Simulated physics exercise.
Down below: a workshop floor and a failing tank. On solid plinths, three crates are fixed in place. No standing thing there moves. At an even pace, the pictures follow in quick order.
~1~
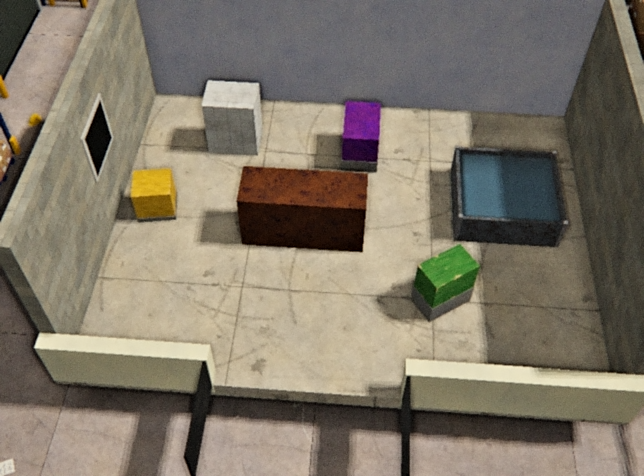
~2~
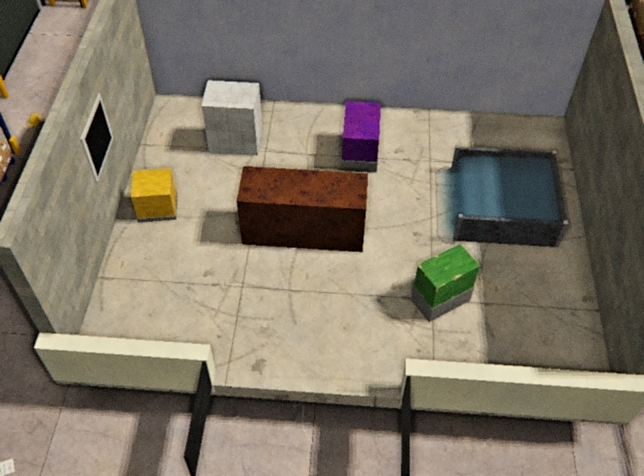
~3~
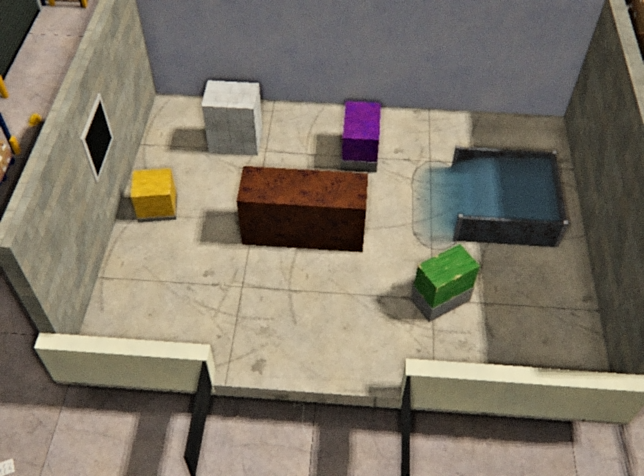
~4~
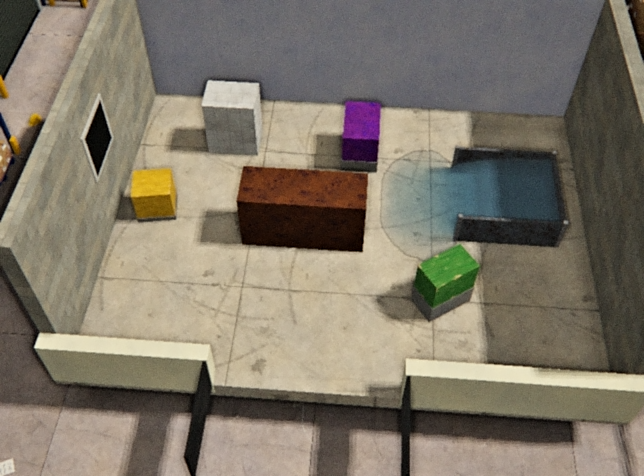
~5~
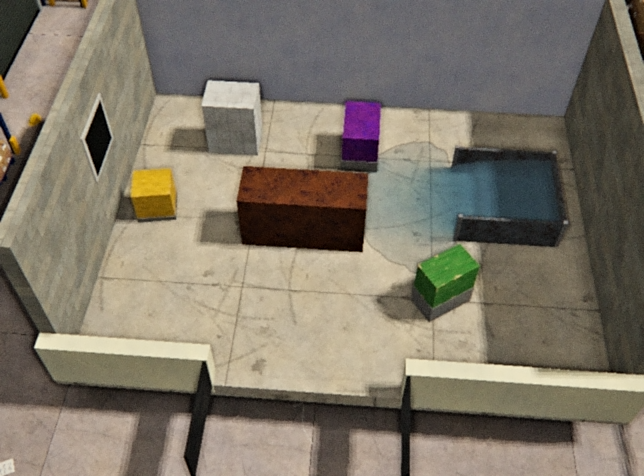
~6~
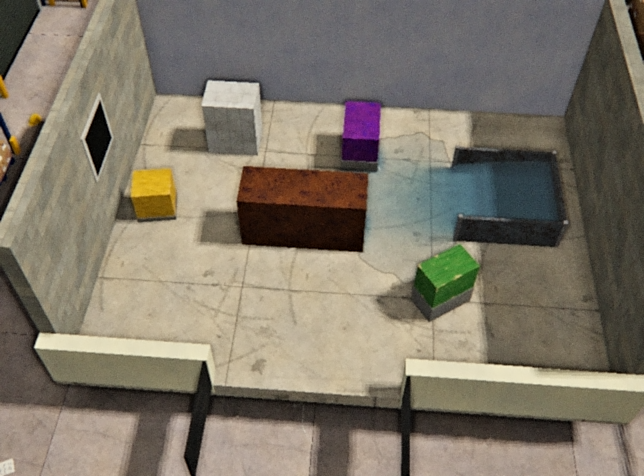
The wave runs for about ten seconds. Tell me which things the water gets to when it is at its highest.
Here is how it goes: The yellow crate is reached, the green crate is never reached, the purple crate is never reached.
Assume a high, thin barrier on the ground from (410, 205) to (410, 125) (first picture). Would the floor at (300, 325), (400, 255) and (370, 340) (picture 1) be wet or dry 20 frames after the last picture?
First inundated, then inundated, then inundated.
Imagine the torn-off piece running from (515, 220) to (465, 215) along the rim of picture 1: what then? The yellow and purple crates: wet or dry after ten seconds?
Result - yellow crate stays clear, purple crate stays clear.
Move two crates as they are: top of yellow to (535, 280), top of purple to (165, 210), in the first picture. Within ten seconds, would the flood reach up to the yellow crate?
As far as I can tell, the yellow crate is not reached.
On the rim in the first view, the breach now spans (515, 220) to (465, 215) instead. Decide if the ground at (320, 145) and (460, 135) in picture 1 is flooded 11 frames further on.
Well, the first one's spared and the next one's spared.
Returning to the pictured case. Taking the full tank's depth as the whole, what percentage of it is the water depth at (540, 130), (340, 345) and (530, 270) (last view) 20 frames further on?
I'd put them at close to 2 per cent, then 4 per cent, then 0 per cent.
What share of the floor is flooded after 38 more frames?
It should be close to 65 %.
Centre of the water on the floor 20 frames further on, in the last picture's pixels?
Somewhere around (332, 194) in the last view.
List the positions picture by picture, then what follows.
The first picture shows the tank at (508, 187) is whole and still.
In the second picture, water pours out at (457, 197) and has run to (448, 239).
In the third picture, water pours out at (457, 199) and has run to (430, 244).
In the fourth picture, water pours out at (457, 199) and has run to (397, 242).
In the fifth picture, the front is at a hidden place, out from the gap at (457, 199).
In the sixth picture, water pours out at (457, 199) and has run to a hidden place.
A moment on, water covers 20 % of the floor; the yellow crate not reached, the green crate water round its plinth, the purple crate water round its plinth.
Next, water covers 35 % of the floor; the yellow crate water round its plinth, the green crate water round its plinth, the purple crate water round its plinth.
Then, water covers 50 % of the floor; the yellow crate water round its plinth, the green crate water round its plinth, the purple crate water round its plinth.
Later, water covers 65 % of the floor; the yellow crate water round its plinth, the green crate water round its plinth, the purple crate water round its plinth.
In the end, water covers 80 % of the floor; the yellow crate was topped, the green crate stayed above the water, the purple crate stayed above the water.
